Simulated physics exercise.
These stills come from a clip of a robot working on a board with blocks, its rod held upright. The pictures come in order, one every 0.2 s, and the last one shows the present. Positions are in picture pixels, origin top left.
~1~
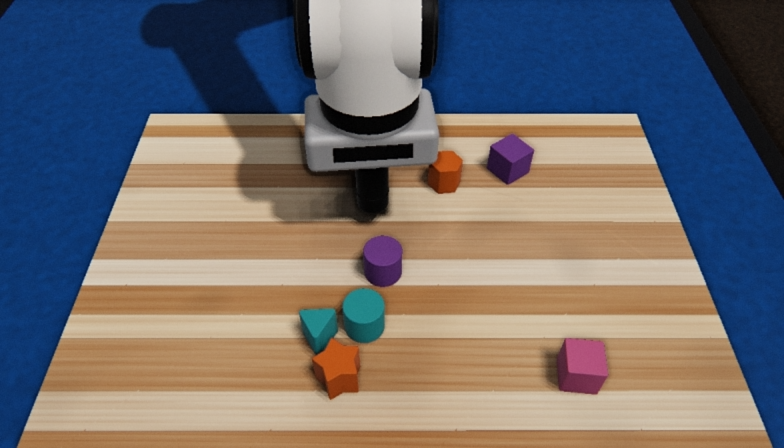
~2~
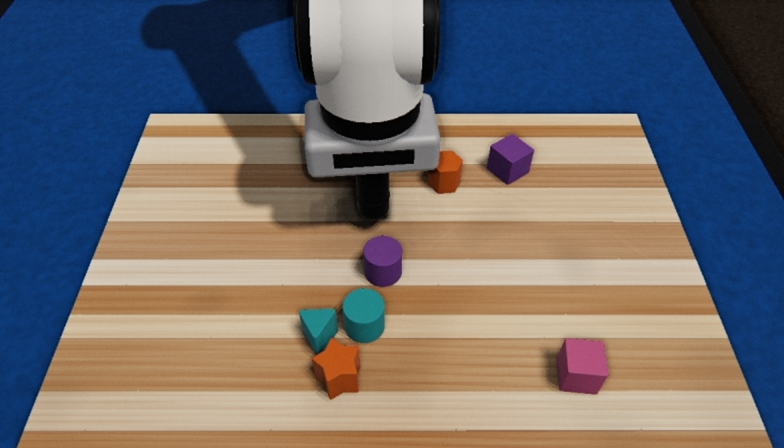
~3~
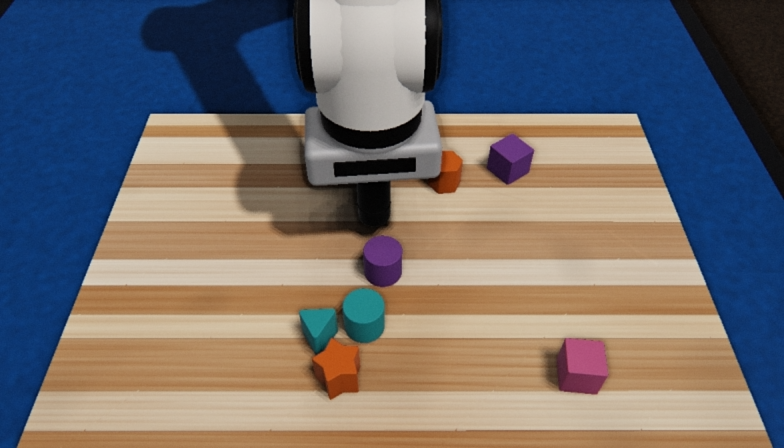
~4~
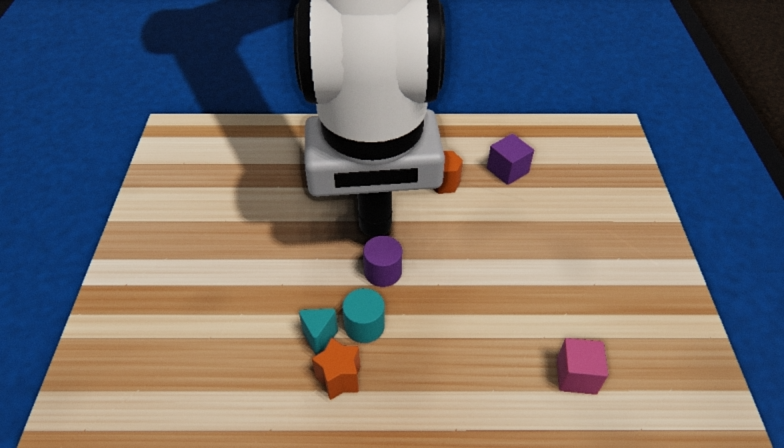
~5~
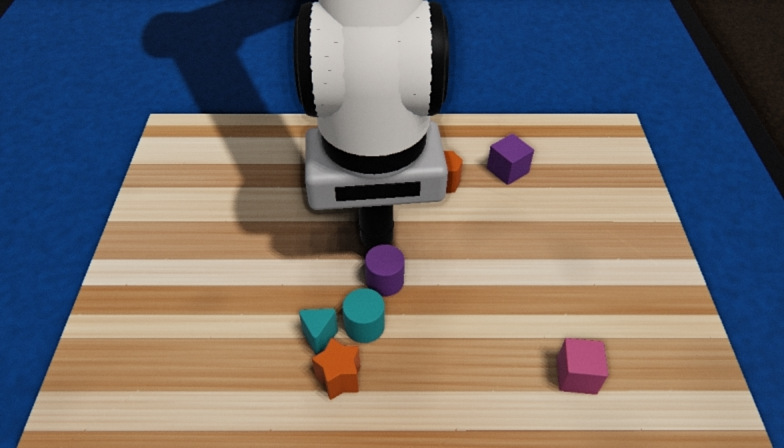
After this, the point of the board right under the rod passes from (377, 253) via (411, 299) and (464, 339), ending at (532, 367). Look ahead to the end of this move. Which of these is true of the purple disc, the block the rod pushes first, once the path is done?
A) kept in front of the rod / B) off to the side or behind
That would be B.
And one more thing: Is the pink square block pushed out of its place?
I believe not.
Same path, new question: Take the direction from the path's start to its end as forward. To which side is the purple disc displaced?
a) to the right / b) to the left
That would be a.
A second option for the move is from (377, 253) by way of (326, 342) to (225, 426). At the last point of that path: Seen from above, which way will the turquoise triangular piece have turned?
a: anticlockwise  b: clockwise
b.
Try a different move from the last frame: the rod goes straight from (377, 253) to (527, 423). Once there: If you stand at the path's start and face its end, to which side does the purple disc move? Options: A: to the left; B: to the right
Correct choice: B.
What follows on the original path. One third of the way, rod (412, 284); turquoise disc (360, 313); purple disc (404, 310).
Two thirds of the way, rod (468, 325); turquoise disc (360, 313); purple disc (409, 323).
At the end, rod (538, 353); turquoise disc (360, 313); purple disc (409, 323); pink square block unmoved.
